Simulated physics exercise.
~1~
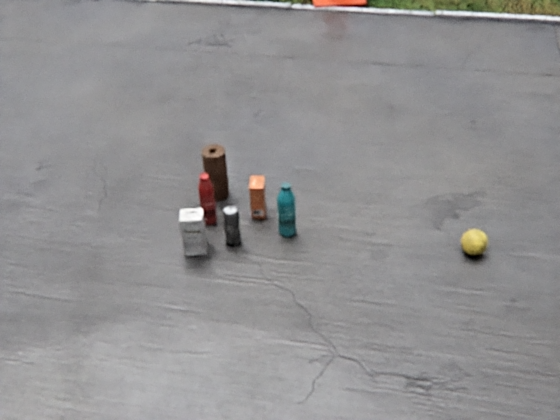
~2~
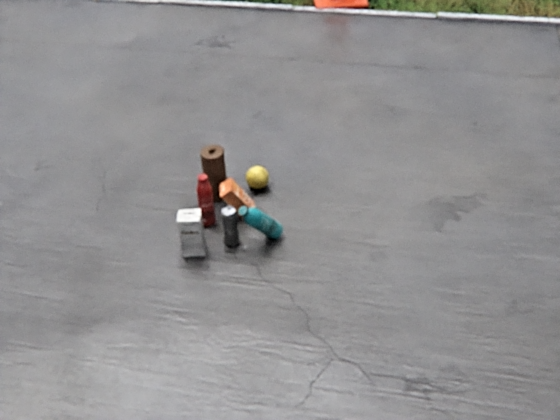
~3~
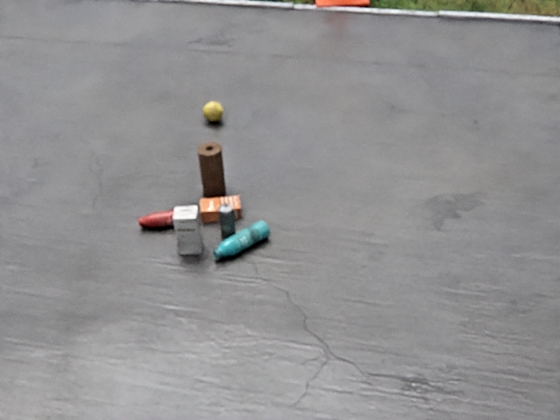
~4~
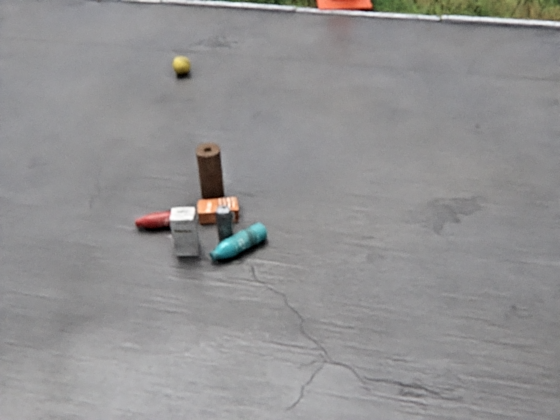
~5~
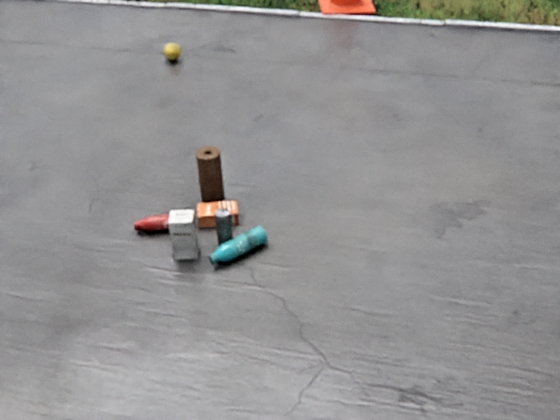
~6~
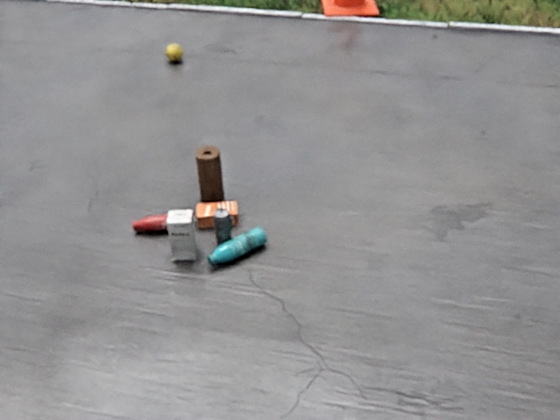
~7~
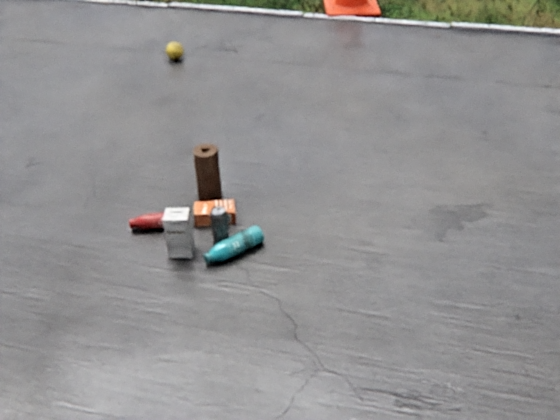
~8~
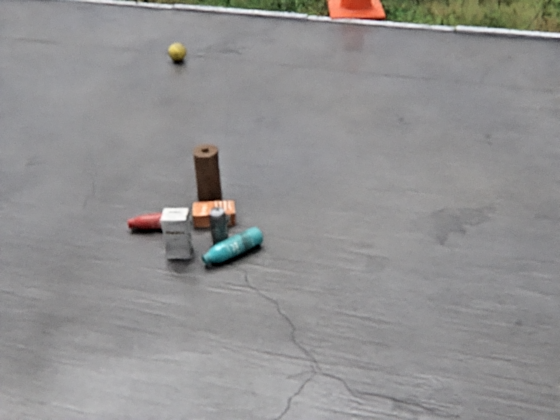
A yellow ball rolled in from the right across the grey pavement and knocked over a turquoise bottle, an orange carton and a red bottle, then ran on toward the back and stopped, while the brown roll, white carton and grey can stayed standing.
